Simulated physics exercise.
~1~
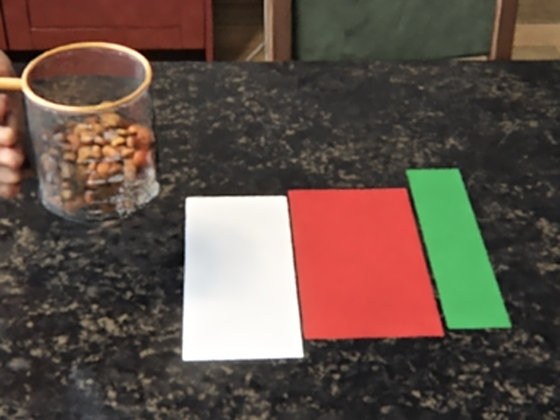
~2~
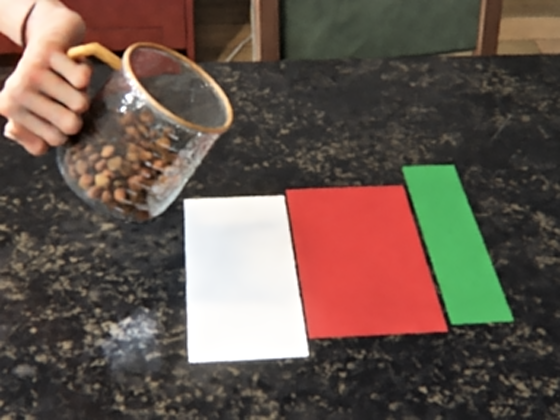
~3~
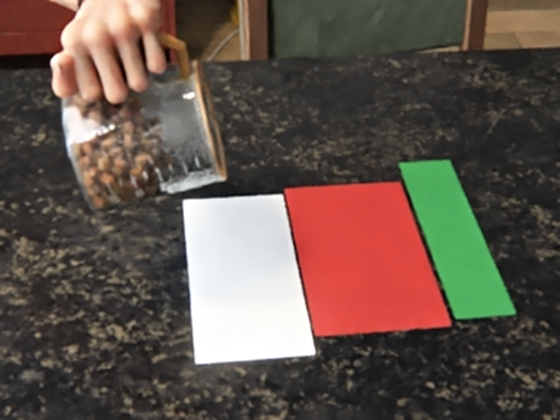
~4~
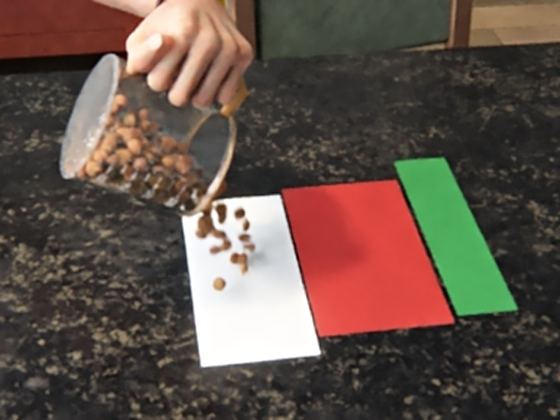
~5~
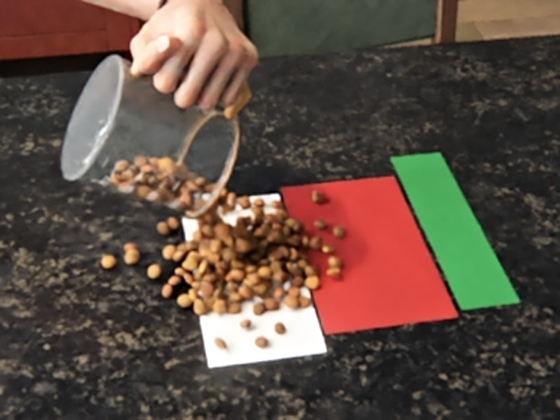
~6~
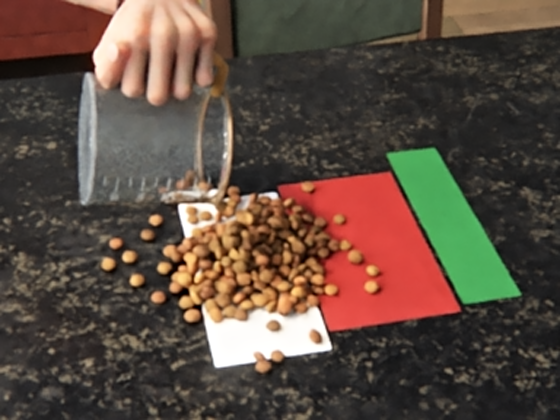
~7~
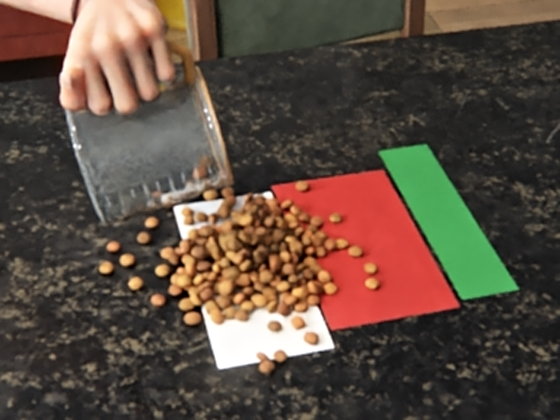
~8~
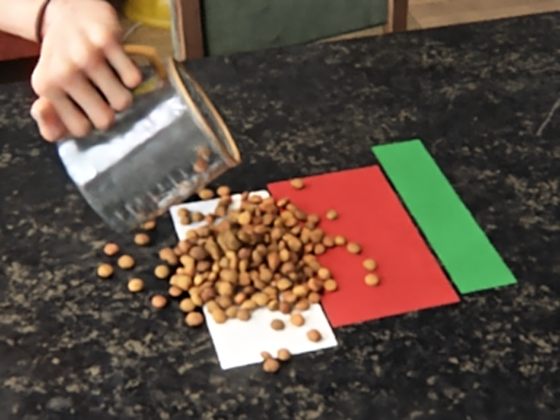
A hand tips a glass jug and pours brown kibble mostly onto the white mat.
